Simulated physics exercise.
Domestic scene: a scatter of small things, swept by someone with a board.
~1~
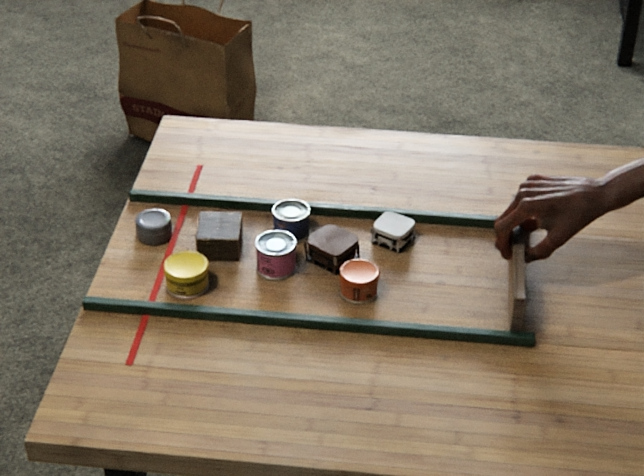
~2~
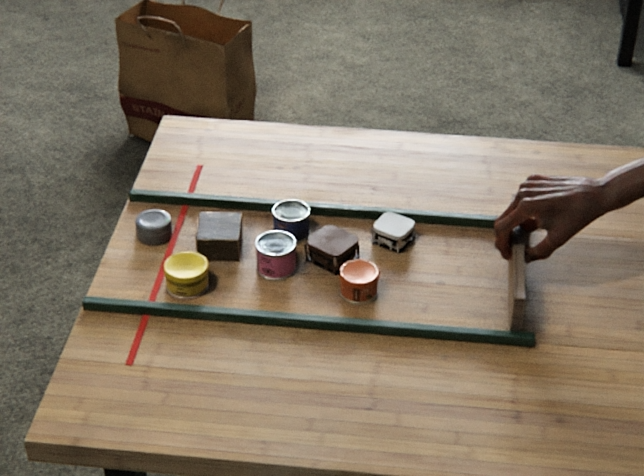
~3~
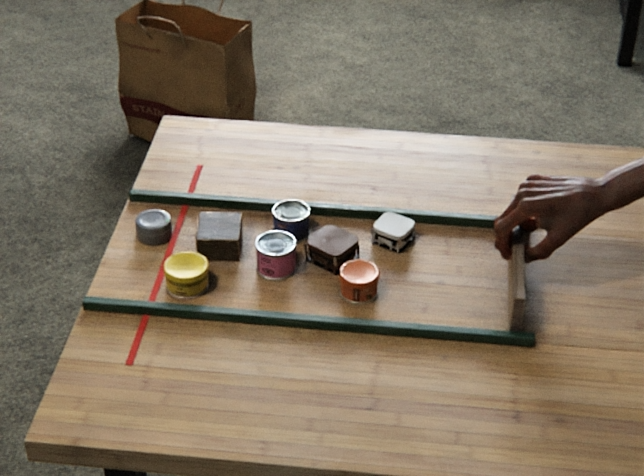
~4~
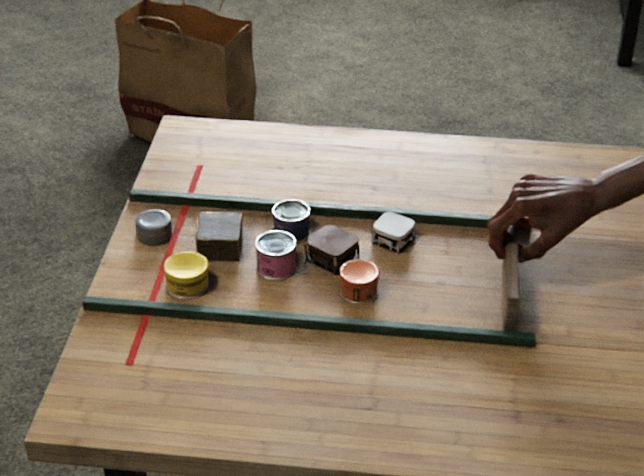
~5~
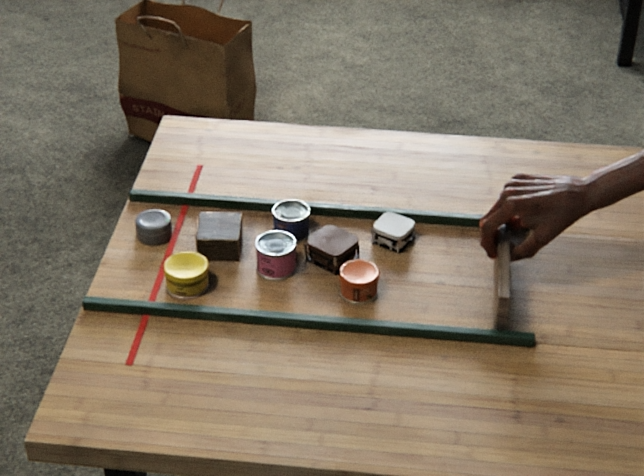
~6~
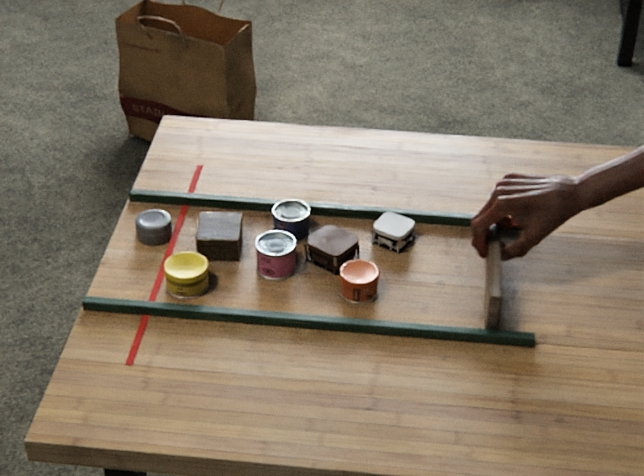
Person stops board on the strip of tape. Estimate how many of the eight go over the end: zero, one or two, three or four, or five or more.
Those that leave the table: One or a pair.
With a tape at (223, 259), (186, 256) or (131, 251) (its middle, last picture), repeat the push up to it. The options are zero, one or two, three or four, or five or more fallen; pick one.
In order: Just one or two, just one or two, five or over.
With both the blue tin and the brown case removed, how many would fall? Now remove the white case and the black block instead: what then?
1 in the first case and 0 in the second.
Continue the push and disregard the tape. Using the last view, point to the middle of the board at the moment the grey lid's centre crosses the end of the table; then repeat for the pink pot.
(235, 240) and (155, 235), more or less.
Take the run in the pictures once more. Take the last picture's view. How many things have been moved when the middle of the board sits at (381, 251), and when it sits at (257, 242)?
At the first spot the count is 2, and at the second it is 8.
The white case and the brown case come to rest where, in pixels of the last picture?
In the last picture they sit at about (165, 210) and about (145, 234).
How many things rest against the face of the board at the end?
3 touch it.
Early on, none off yet; grey lid at rest near (154, 227); yellow pot at rest near (187, 276); black block at rest near (220, 236).
Finally, the number that fall off is one or two; lost, black block and grey lid.
